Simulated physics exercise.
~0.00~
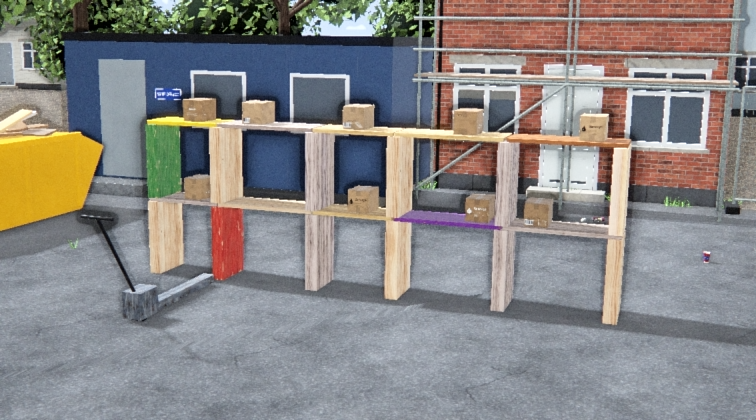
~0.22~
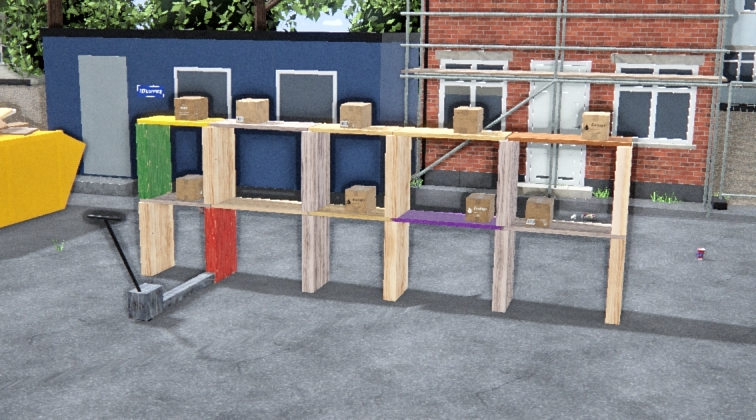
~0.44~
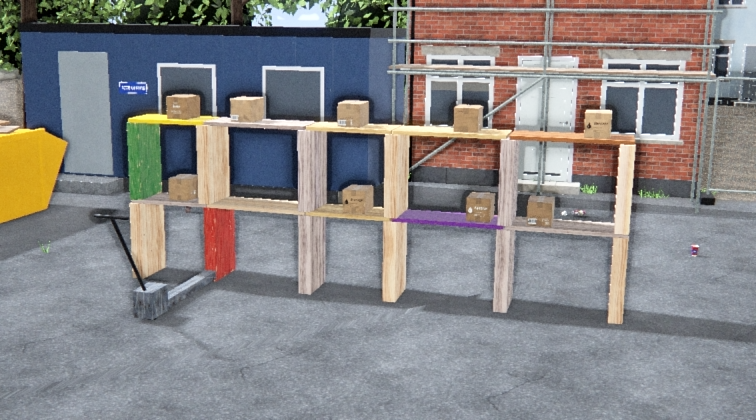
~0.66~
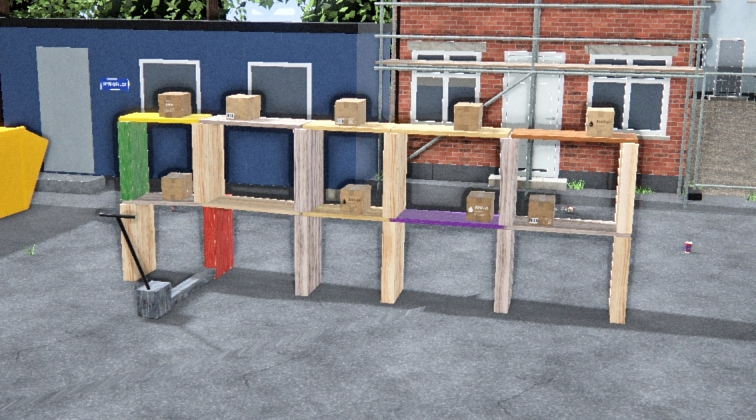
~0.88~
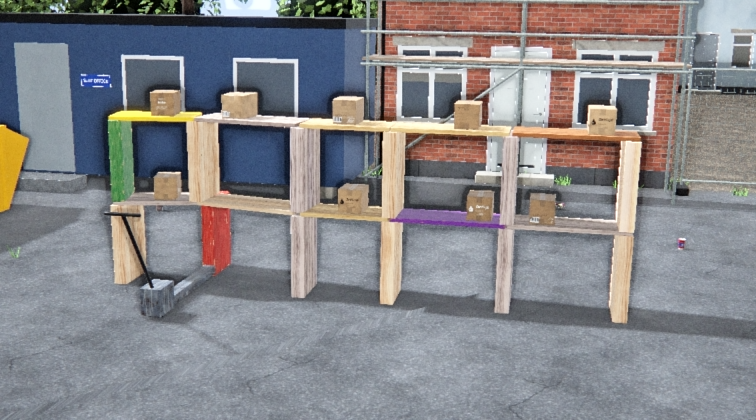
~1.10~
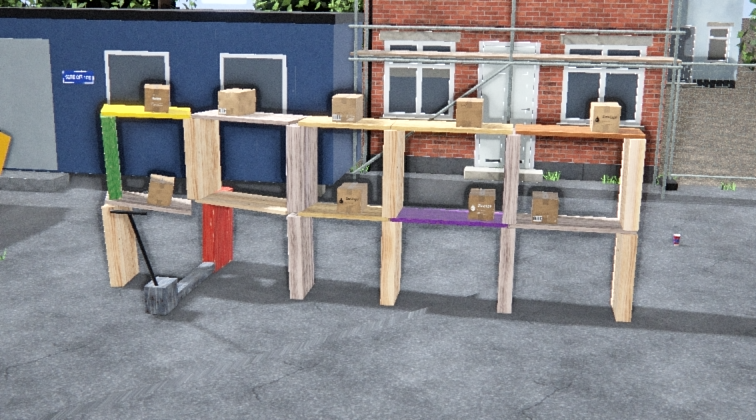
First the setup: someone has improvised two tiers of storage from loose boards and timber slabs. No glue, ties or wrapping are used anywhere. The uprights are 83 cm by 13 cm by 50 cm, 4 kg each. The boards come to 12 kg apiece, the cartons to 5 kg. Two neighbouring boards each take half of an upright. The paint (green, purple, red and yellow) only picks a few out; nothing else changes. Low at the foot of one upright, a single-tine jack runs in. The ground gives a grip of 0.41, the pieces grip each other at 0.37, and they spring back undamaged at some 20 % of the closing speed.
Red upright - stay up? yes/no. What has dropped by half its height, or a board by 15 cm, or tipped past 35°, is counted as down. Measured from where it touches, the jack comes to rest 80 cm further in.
Yes.
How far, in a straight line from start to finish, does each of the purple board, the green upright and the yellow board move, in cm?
Start to finish, close to purple 0, green 140, yellow 160 centimetres.
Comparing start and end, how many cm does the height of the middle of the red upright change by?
It finishes some 0 cm lower than at the start.
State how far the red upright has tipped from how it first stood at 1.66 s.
About 5°.
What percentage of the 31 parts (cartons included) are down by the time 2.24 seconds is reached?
40 percent by then.
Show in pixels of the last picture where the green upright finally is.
Near (88, 296).
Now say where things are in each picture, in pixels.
In the first picture (places mark the middle of the side facing us; the camera moves round a little), jack tip (209, 278) 19 cm short; red upright (233, 239); yellow board (181, 124); purple board (451, 217); nothing disturbed.
Jack tip (211, 277) 23 mm short; red upright (226, 241), in the second picture.
Jack tip (212, 275) 15 cm in; red upright (225, 239) shifted 14 cm; 5 disturbed, none down, in the third picture.
Jack tip (212, 273) 32 cm in; red upright (224, 236) shifted 31 cm; yellow board (158, 120) shifted 51 mm; 10 disturbed, none down, in the fourth picture.
Jack tip (212, 270) 49 cm in; red upright (222, 233) shifted 48 cm; yellow board (151, 119) shifted 10 cm; 10 disturbed, none down, in the fifth picture.
Jack tip (212, 267) 66 cm in; red upright (224, 230) shifted 66 cm; yellow board (147, 115) leaning 4°; green upright (112, 159) leaning 3°; steepest lean 11°, the board at (149, 208); 11 disturbed, none down, in the sixth picture.
After 1.66 s, 7 of the 31 pieces down; red upright leaning 5°; green upright leaning 52°, 69 cm lower.
After 2.24 s, 12 of the 31 pieces down; red upright shifted 82 cm; green upright leaning 72°, 1.06 m lower.
At rest (4.1 s), 12 of the 31 pieces down; red upright shifted 82 cm; green upright on its side; yellow board leaning 28°, 1.55 m lower. As the last picture would show them, middles, red upright near (221, 226), green upright near (88, 296).
